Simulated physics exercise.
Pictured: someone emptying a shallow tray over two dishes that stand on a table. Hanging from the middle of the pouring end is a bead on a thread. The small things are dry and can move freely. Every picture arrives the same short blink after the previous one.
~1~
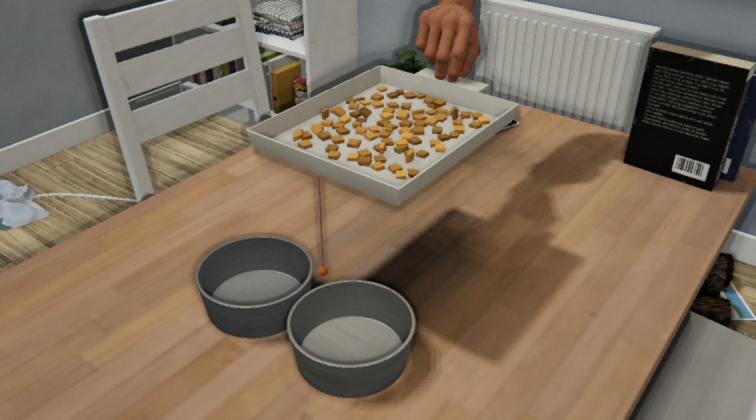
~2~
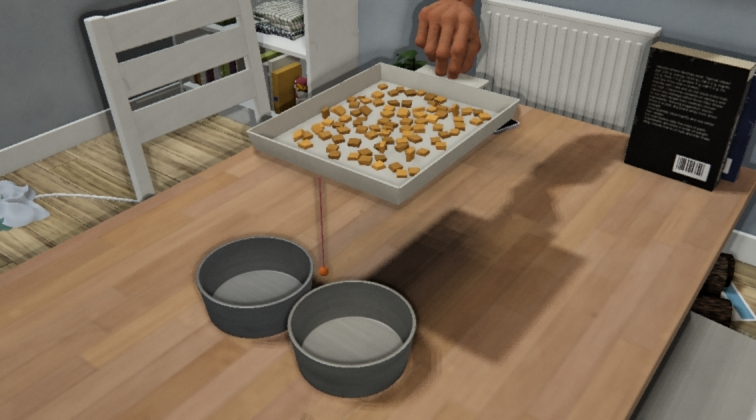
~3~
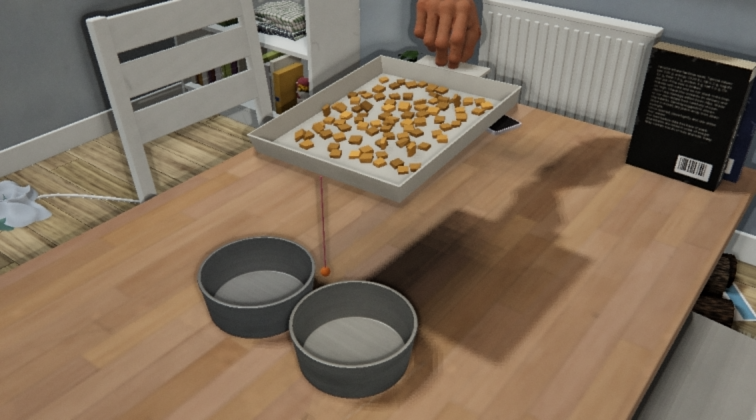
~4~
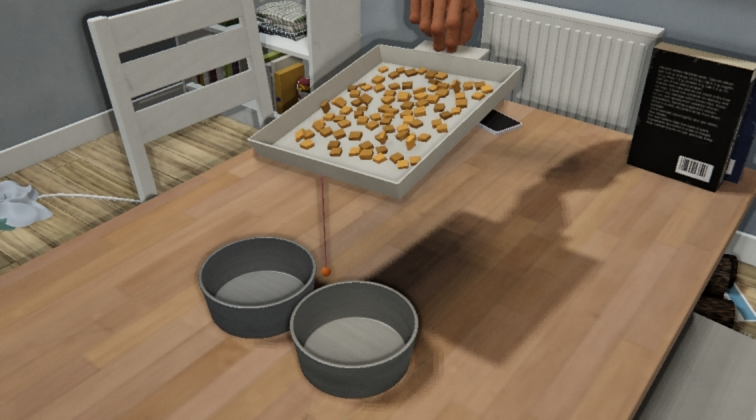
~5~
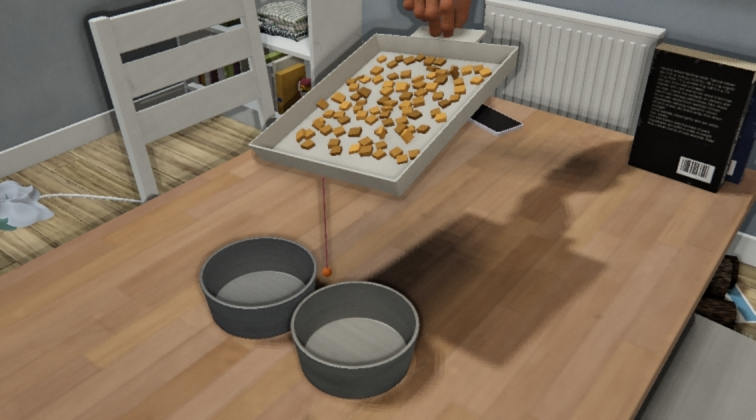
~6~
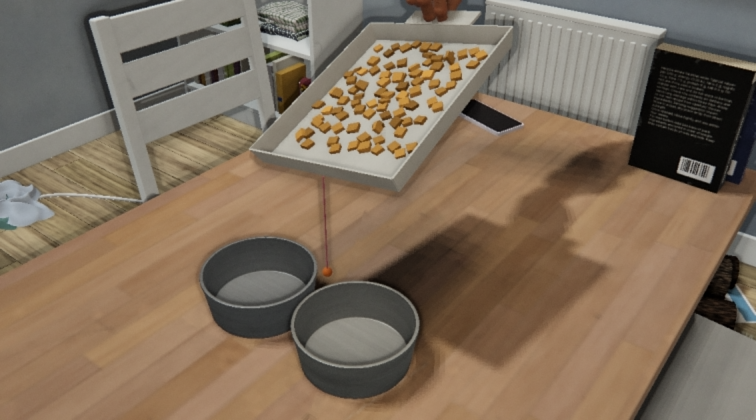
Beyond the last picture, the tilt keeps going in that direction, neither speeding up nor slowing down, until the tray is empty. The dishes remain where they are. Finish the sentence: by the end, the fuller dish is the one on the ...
... left.
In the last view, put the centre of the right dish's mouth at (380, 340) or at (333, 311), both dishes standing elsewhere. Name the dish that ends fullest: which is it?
The dish to the left, then the dish to the left.
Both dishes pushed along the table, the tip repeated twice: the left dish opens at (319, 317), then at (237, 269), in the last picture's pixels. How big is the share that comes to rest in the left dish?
It works out to 0 percent and then 90 percent.
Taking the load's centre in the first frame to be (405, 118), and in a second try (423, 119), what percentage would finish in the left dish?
Around 100 percent the first time, around 100 percent the second.
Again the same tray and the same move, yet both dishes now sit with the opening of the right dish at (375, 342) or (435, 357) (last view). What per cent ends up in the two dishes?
The first yields 70 per cent and the second 10 per cent.
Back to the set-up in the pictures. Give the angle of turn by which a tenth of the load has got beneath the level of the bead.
Approx. 85° from level.
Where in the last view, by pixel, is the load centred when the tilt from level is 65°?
Somewhere about pixel (305, 130).
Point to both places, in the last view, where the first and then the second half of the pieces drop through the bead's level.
Close to (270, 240), then close to (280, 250).
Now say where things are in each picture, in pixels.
The first picture shows corners of the pouring end at (253, 129) and (398, 185), level; middle of the load at (391, 127), cereal squares; left dish at (214, 313); right dish at (311, 371); bead on its thread at (323, 271).
The second picture shows corners of the pouring end at (253, 131) and (398, 184), level; middle of the load at (391, 125).
The third picture shows corners of the pouring end at (254, 134) and (398, 182), tipped barely, lowest at the left corner; middle of the load at (392, 120).
The fourth picture shows corners of the pouring end at (254, 138) and (396, 179), tipped a little, lowest at the left corner; middle of the load at (392, 112).
The fifth picture shows corners of the pouring end at (254, 143) and (394, 177), tipped clearly, lowest at the left corner; middle of the load at (391, 104).
The sixth picture shows corners of the pouring end at (255, 147) and (391, 174), tipped clearly, lowest at the left corner; middle of the load at (388, 95); left dish at (218, 313); right dish at (315, 372).
Soon after the last picture, tray tipped steeply; all on the tray.
A little later, tray tipped past a quarter turn; about half on the tray; about a third in the left dish; about a quarter in the air.
Later still, tray tipped past a quarter turn; nearly all in the left dish; a stray few outside both.
At rest, tray tipped past a quarter turn; none in the right dish; nearly all in the left dish; a stray few outside both.
